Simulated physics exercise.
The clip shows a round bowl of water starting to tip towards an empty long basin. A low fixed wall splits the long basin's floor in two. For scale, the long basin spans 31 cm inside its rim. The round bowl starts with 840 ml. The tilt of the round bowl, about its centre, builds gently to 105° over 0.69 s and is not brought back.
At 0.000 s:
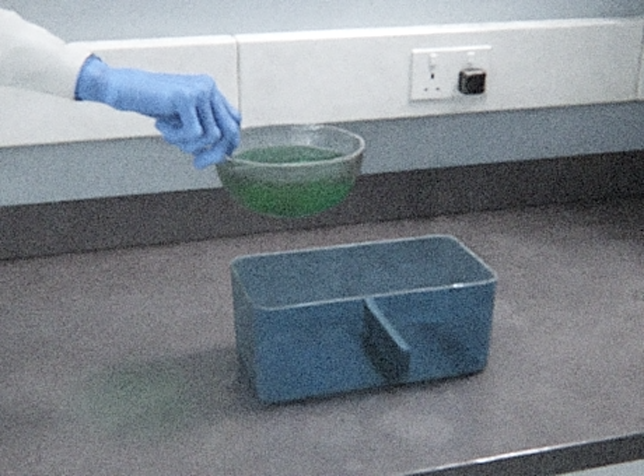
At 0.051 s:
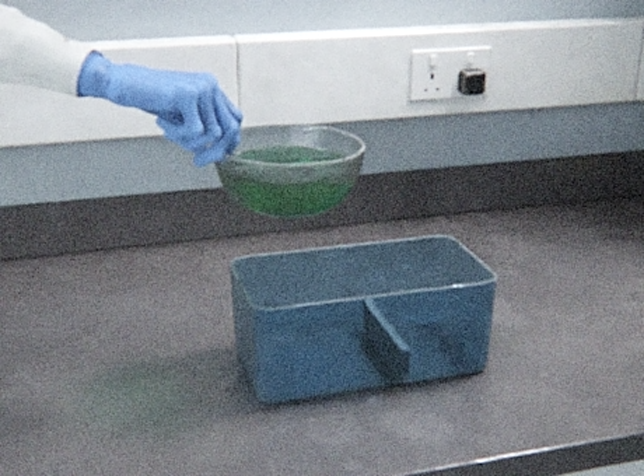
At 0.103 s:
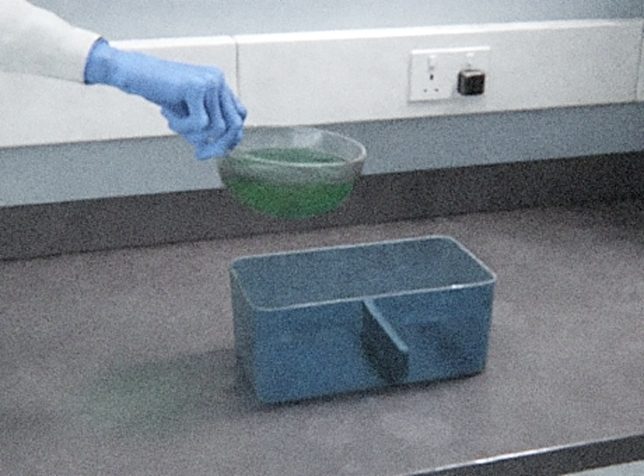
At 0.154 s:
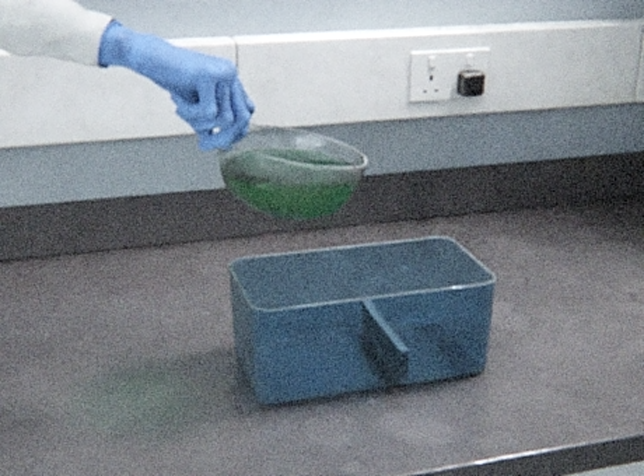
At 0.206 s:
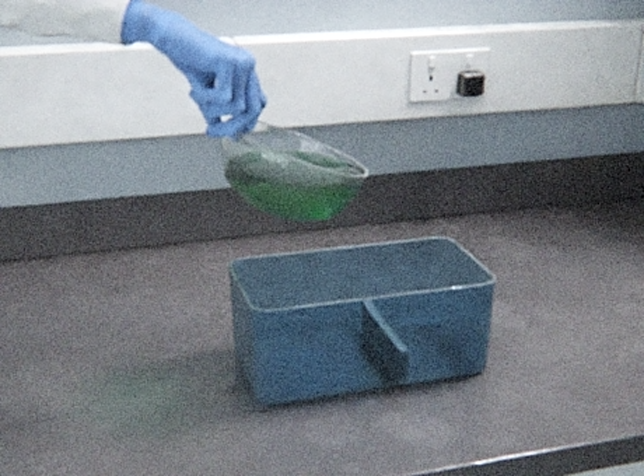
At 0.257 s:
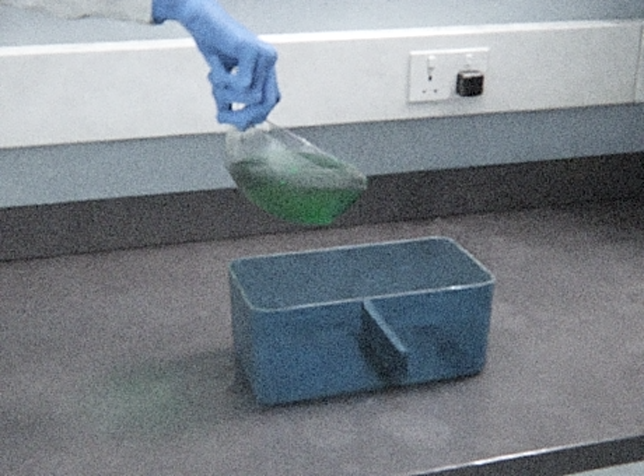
A blue-gloved hand gradually tilts a clear bowl of green liquid rightward above a blue basin.
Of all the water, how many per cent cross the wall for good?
Roughly 44 per cent is past the wall.
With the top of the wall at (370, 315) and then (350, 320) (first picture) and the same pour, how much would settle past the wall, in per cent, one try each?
First 60, then 80 per cent.
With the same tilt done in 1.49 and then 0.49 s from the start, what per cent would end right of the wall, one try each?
In turn about 70 and 40 per cent.
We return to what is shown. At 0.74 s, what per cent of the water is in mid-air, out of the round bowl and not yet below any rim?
About 12 per cent.
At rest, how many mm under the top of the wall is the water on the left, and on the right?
Some 28 mm on the left and 22 mm on the right.
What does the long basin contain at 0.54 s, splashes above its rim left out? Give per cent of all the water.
Some 48 per cent.
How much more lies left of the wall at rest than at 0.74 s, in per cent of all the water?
About 12 per cent.
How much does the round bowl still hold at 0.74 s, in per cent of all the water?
About 1 per cent.
Then, 0.54 s in, the tilt is 93° and 16 per cent is still to pour, 10 is left of the wall and 38 right of it.
Then, 0.74 s in, the tilt is 105° and 1 per cent is still to pour, 43 is left of the wall and 45 right of it.
Then, 0.96 s in, the tilt is 105° and 0 per cent is still to pour, 53 is left of the wall and 45 right of it.
Then, 1.19 s in, the tilt is 105° and 0 per cent is still to pour, 54 is left of the wall and 44 right of it.
Finally, 54 per cent lies left of the wall, 44 right of it and 2 outside.
